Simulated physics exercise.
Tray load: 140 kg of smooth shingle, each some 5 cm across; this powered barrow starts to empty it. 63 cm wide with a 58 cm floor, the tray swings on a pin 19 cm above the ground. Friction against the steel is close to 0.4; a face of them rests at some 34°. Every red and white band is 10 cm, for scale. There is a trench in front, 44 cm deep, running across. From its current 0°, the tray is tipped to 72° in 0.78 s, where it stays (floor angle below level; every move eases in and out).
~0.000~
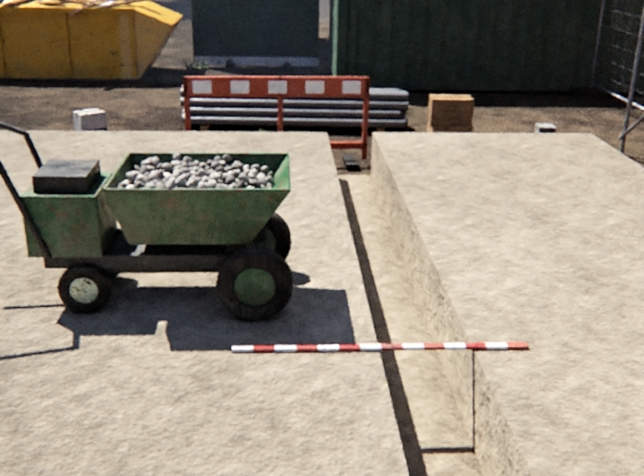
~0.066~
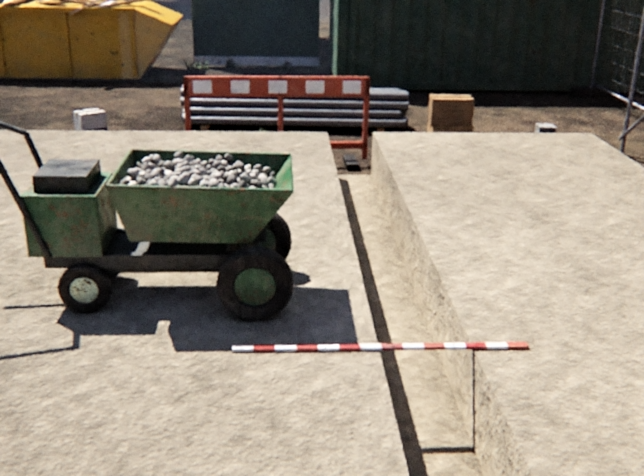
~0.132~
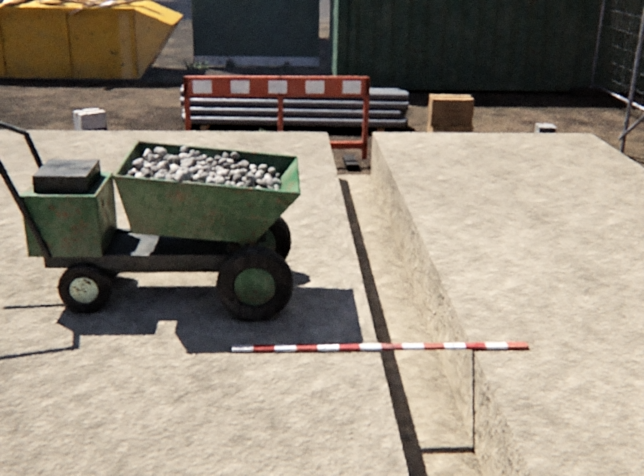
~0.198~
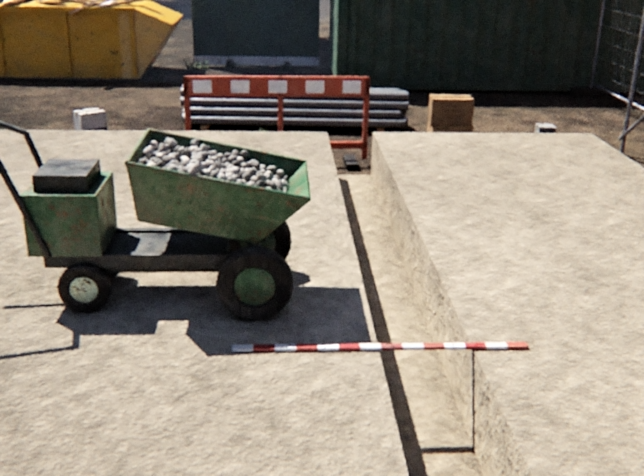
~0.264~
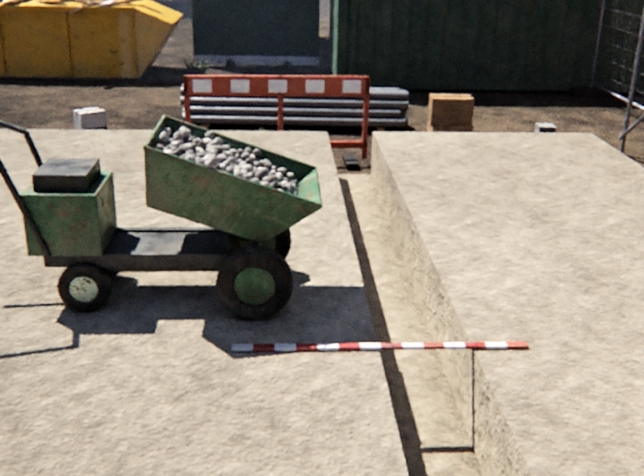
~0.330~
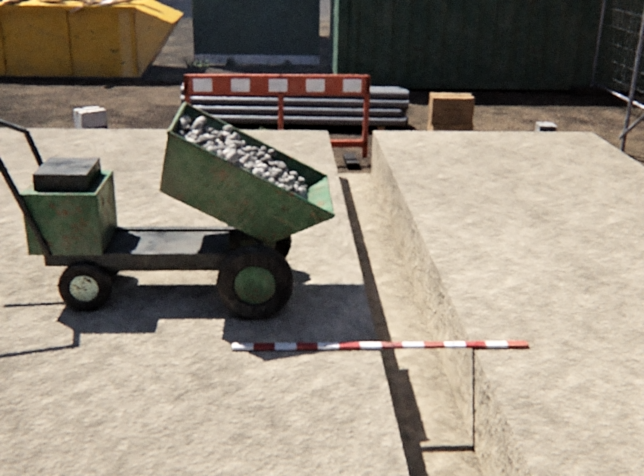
The green tray of a small wheeled barrow, loaded with grey stones, tilts steadily on its base, its left end rising high and its right lip lowering toward the trench side, while the wheels stay still beside a red-and-white striped pole.
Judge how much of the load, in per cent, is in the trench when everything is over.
I judge it at about 99 per cent.
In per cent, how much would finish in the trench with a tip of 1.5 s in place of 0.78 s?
That works out at about 100 in a hundred.
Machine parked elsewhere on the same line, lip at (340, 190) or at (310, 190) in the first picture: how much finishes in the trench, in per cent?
About 65 per cent first, then about 90 per cent.
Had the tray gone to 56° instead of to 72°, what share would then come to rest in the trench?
It would come to about 65 percent.
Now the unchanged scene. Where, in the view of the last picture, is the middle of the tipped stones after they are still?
Centre estimate: Around (406, 348).
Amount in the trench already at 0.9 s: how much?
I'd put it near 40 per cent.
After 0.6 s the floor is at 60°; 100 % in the tray; the foremost stones are at (350, 233).
After 0.9 s the floor is at 72°; 59 % in the tray, 40 % in the trench; the foremost stones are at (438, 320).
After 1.2 s the floor is at 72°; 17 % in the tray, 1 % short of the trench, 82 % in the trench, 1 % past the trench; the foremost stones are at (486, 305).
After 3.2 s the floor is at 72°; 0 % in the tray, 99 % in the trench, 1 % past the trench; the foremost stones are at (526, 305).
